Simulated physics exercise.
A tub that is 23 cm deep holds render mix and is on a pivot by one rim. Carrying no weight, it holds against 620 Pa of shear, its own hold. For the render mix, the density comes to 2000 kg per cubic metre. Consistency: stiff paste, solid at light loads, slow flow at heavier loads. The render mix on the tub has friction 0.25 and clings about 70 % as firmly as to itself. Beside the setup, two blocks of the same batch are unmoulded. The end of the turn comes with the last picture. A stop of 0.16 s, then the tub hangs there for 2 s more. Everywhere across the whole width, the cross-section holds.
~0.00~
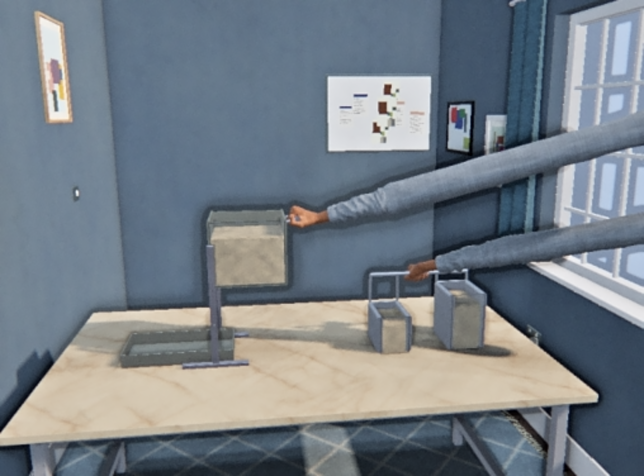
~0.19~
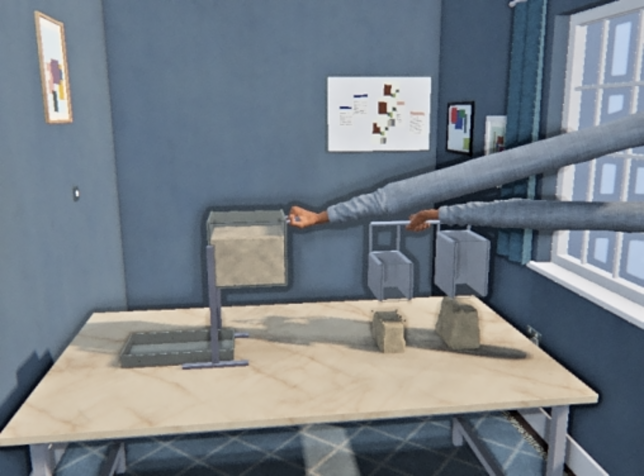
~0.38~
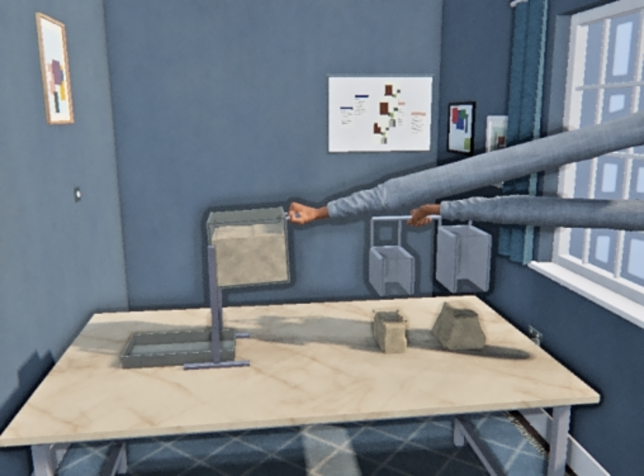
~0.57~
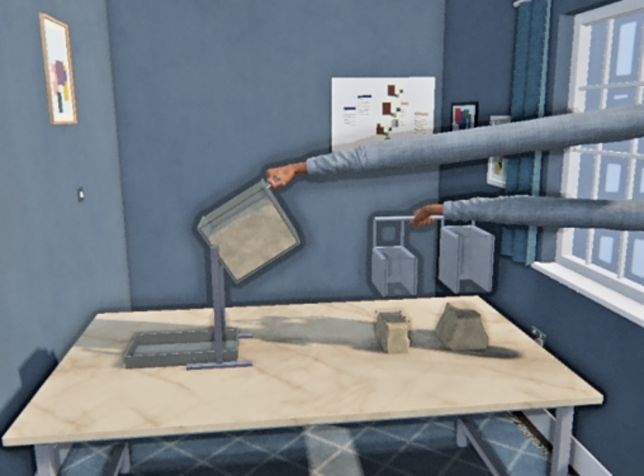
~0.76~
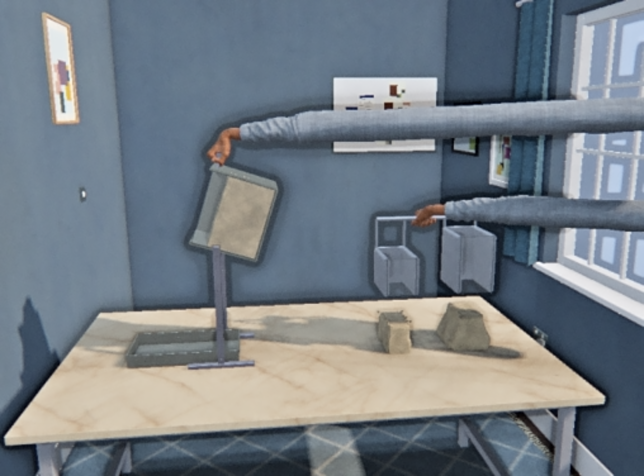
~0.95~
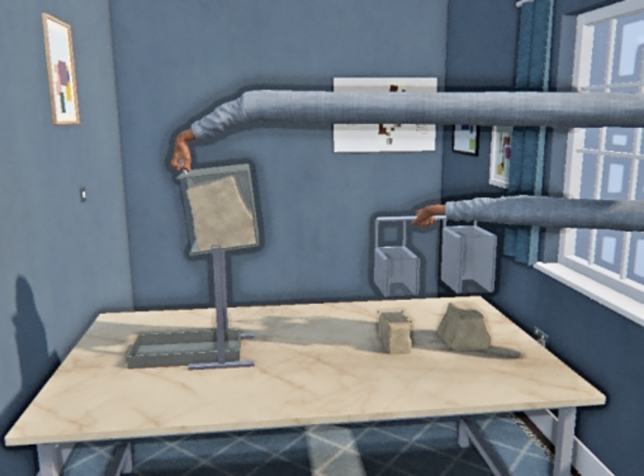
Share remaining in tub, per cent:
Near 45 percent.
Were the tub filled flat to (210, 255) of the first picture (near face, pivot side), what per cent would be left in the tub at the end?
It would come to roughly 65 percent.
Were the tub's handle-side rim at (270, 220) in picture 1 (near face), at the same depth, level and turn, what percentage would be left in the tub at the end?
Some 60 percent would still be in the tub at the end.
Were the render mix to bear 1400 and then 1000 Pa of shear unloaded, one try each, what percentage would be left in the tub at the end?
In that order: 70 %, 50 %.
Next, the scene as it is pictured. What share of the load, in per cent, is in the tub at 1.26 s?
Close to 45 in a hundred.
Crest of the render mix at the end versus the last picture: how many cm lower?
The top ends up some 14 cm below its level in the last picture.
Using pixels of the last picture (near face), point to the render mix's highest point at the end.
Peak location: Approx. (237, 219).
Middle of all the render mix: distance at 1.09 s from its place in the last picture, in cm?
I'd estimate roughly 7 centimetres.
After 1.09 s, the tub is at 96 degrees and holds 76 %.
After 1.26 s, the tub is at 96 degrees and holds 46 %.
After 1.43 s, the tub is at 96 degrees and holds 45 %.
After 1.60 s, the tub is at 96 degrees and holds 45 %.
After 2.95 s, at the end, the tub is at 96 degrees and holds 45 %.
